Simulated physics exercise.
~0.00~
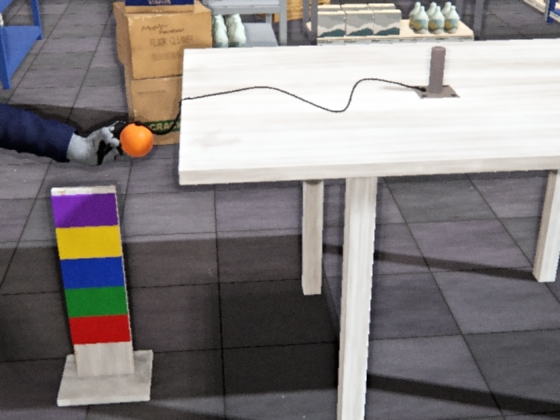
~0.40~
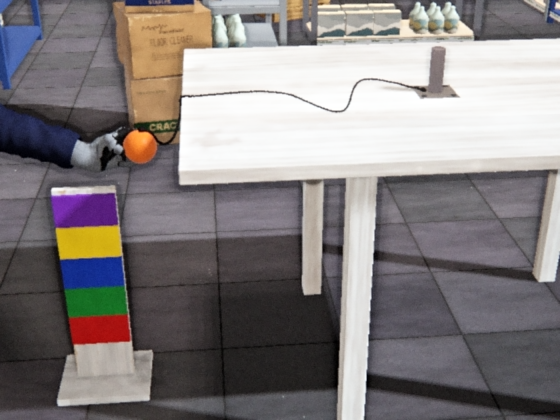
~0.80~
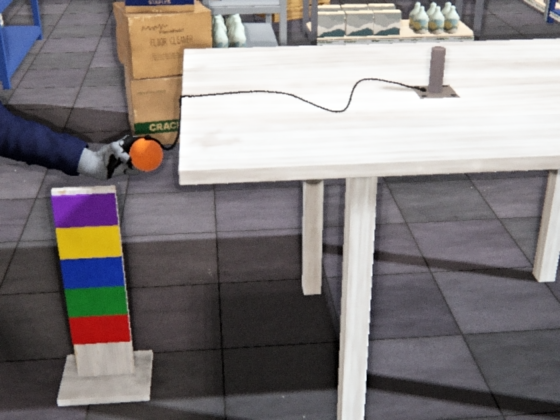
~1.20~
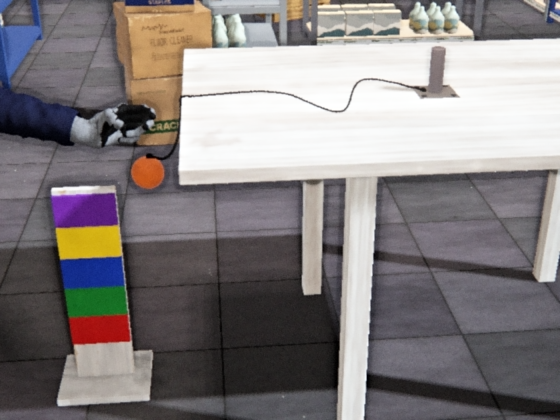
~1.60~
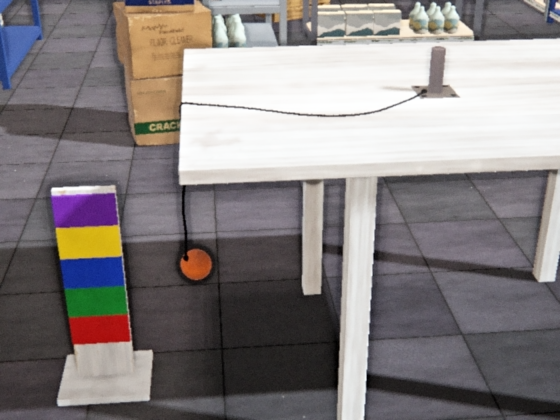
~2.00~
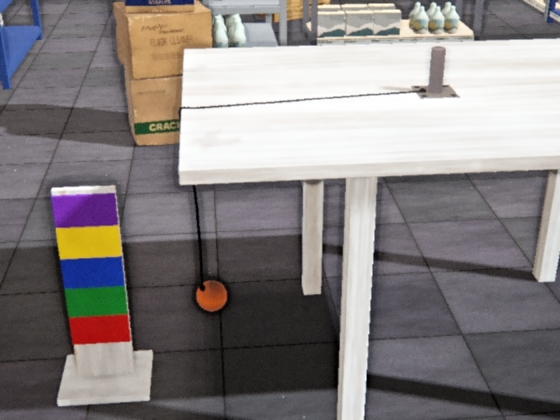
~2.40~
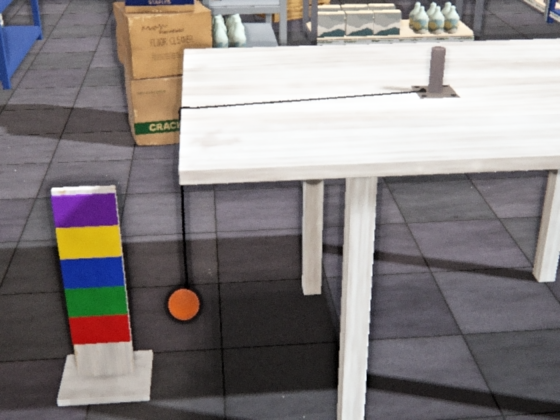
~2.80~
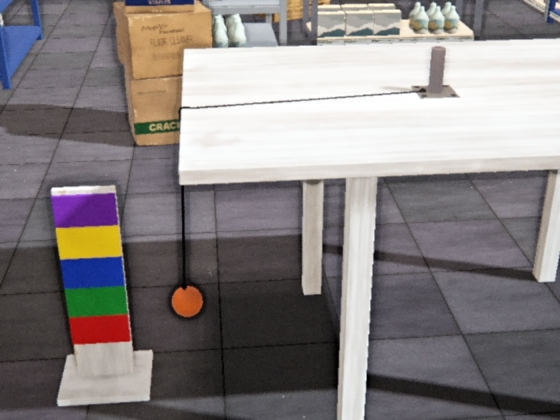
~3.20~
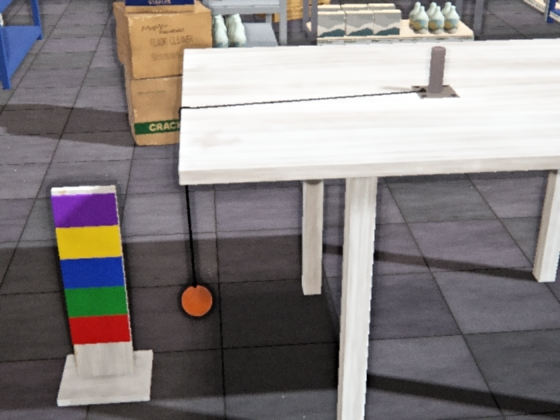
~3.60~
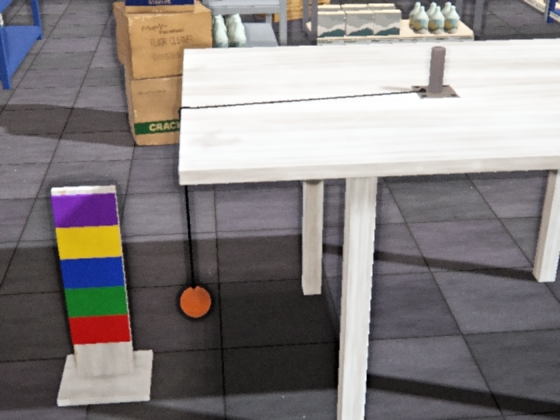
An orange on a cord drops from a gloved hand and hangs level with green.
